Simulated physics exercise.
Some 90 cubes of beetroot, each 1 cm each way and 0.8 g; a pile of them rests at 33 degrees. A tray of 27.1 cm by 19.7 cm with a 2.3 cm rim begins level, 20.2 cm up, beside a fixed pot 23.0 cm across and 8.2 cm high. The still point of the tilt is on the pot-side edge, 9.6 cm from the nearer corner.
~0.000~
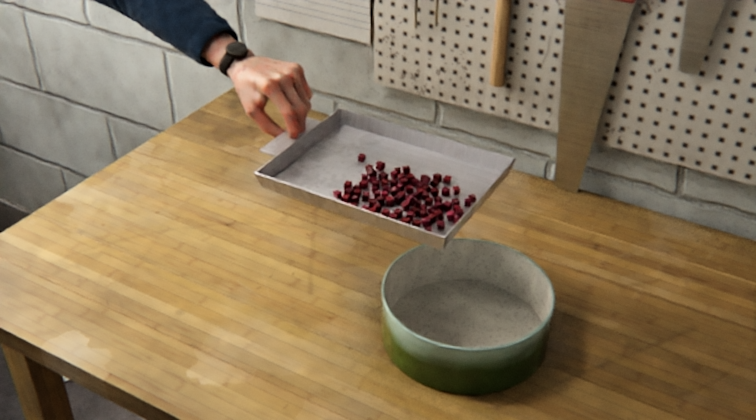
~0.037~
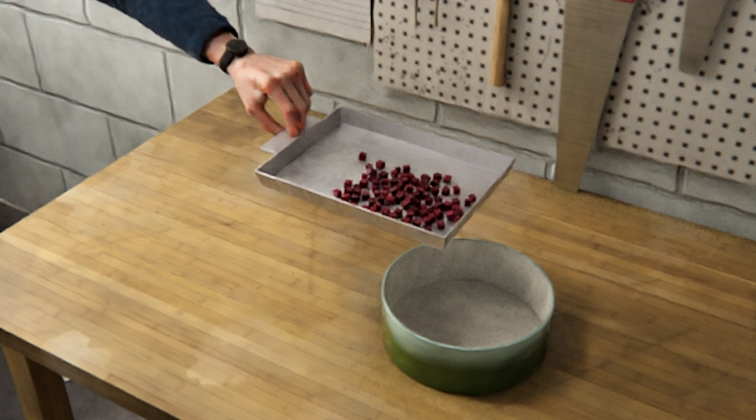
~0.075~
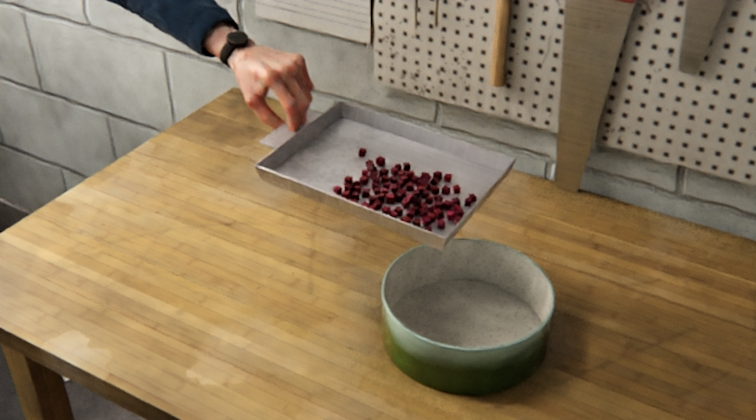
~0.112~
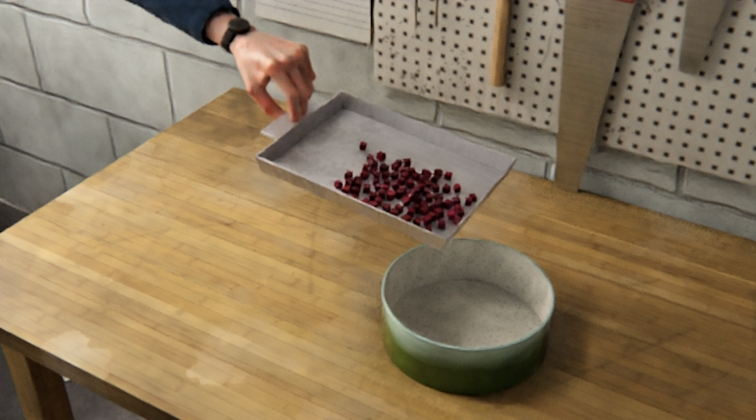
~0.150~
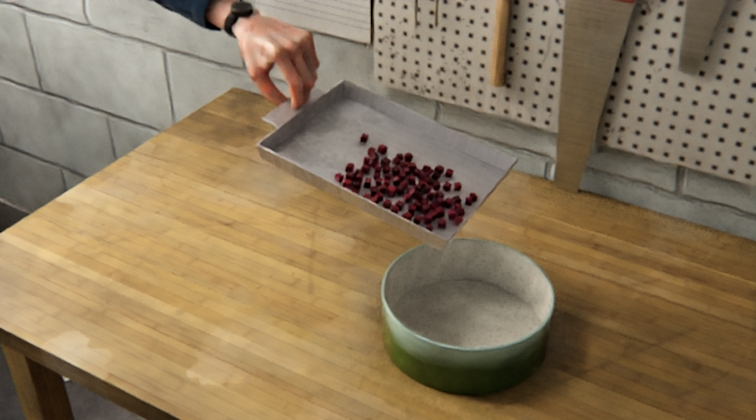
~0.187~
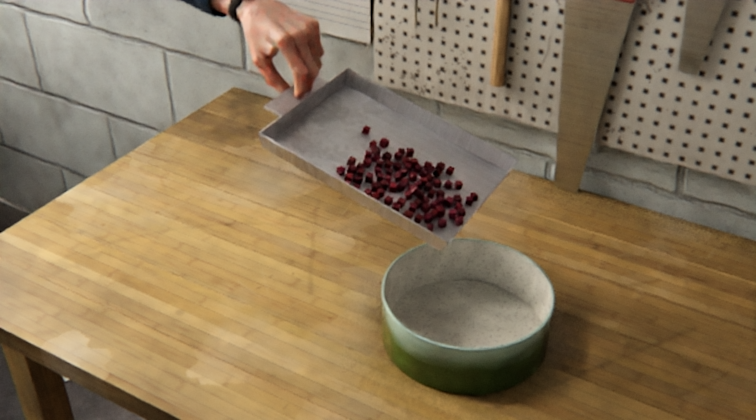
A hand lifted the far left end of a shallow grey tray, slowly and then faster, tilting it down toward a green pot, while the small dark red cubes on it stayed bunched together.
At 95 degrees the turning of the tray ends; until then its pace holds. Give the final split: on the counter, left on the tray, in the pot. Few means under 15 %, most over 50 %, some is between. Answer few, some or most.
Counter: Few, tray: Few, pot: Most.
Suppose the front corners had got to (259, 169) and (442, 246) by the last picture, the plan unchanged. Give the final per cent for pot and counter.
Pot 85, counter 15.
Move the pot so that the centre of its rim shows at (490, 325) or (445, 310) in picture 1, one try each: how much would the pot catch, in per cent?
About 95 and 85 per cent.
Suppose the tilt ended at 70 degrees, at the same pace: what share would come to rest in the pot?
Then about 30 per cent.
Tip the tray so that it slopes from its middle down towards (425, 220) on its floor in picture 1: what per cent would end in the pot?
About 90 per cent.
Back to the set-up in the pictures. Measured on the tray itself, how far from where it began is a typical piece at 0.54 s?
Roughly 4 cm.
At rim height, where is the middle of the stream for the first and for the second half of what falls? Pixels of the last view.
At about (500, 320), then at (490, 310).
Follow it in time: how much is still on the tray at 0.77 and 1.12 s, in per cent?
About 80, 15.
After 0.54 s, tilt 54 degrees; the tray holds 100 %, the pot 0 %.
After 0.77 s, tilt 80 degrees; the tray holds 80 %, the pot 0 %.
Then, at 1.12 s, tilt 95 degrees; the tray holds 15 %, the pot 60 %.
In the end, at 2.3 s, counter 5 %, tray 0 %, pot 95 %.
